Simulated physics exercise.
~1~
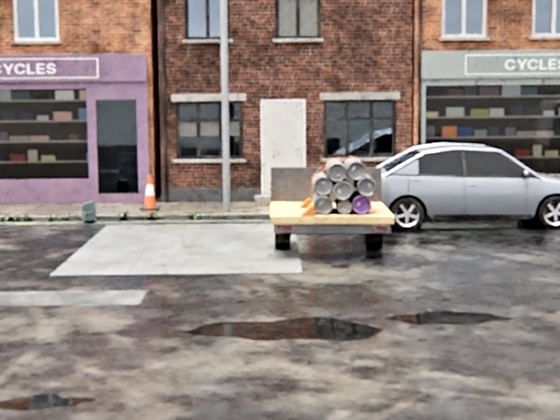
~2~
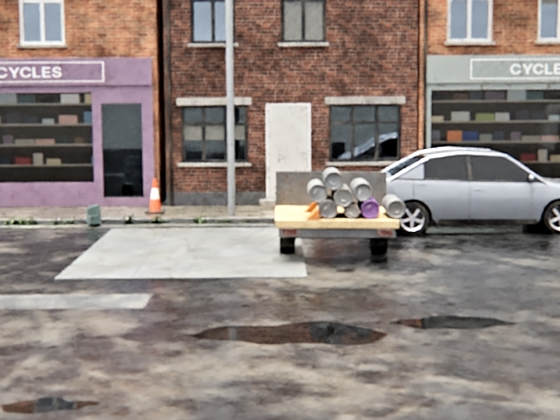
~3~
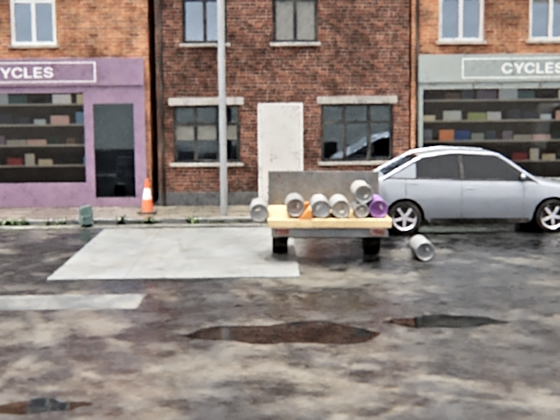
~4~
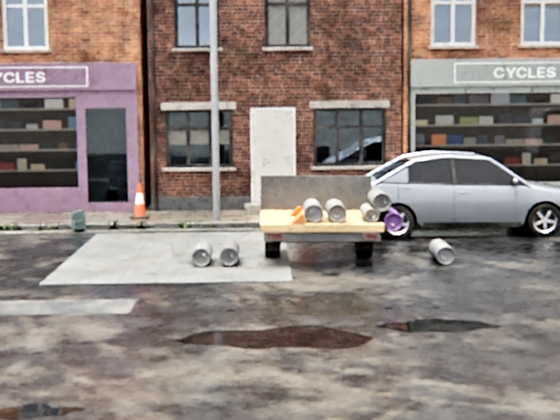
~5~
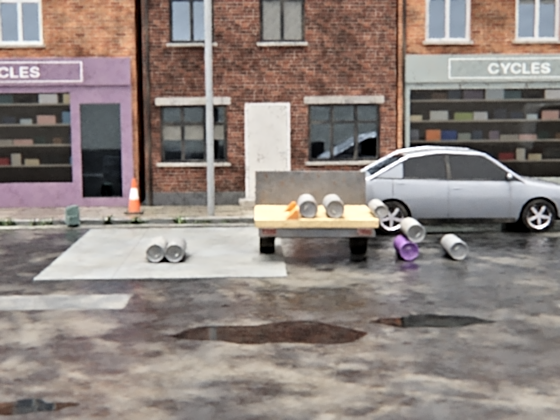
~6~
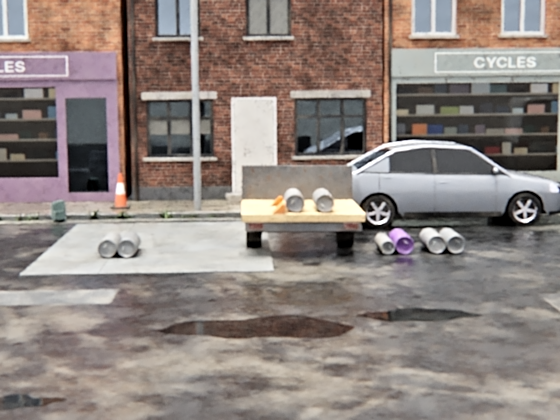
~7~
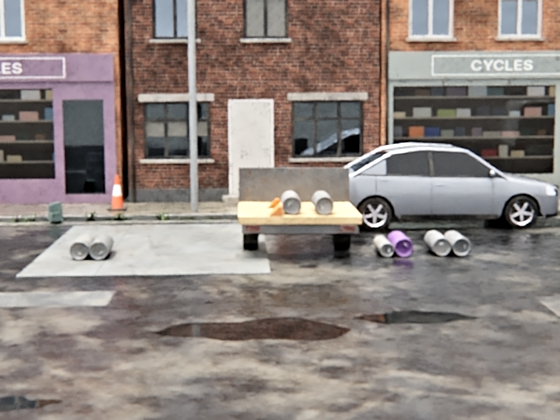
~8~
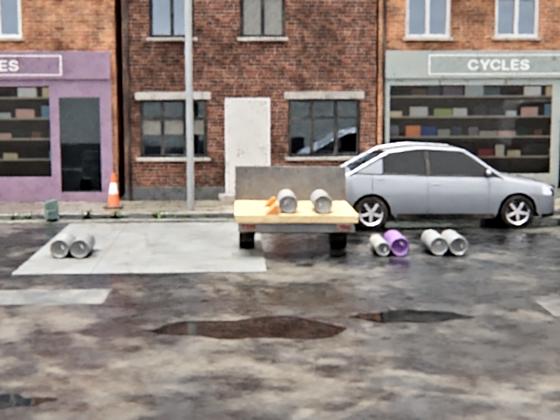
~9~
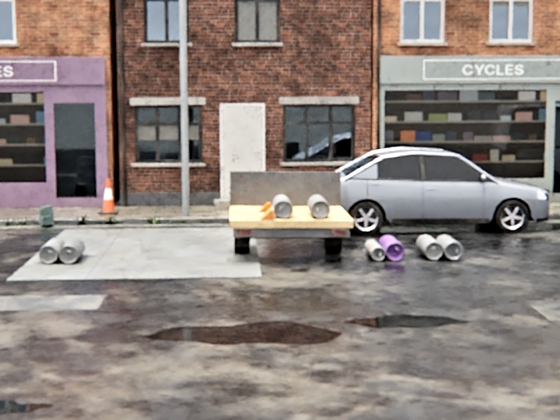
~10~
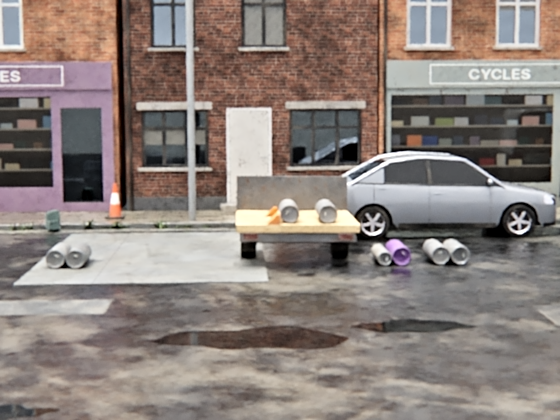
In this clip, a stack of gas cylinders on a low trailer in a wet street collapses and spreads, and cylinders roll off both sides, the purple one dropping off the right. Two end up on the ground at left, four at right, and two stay on the deck.
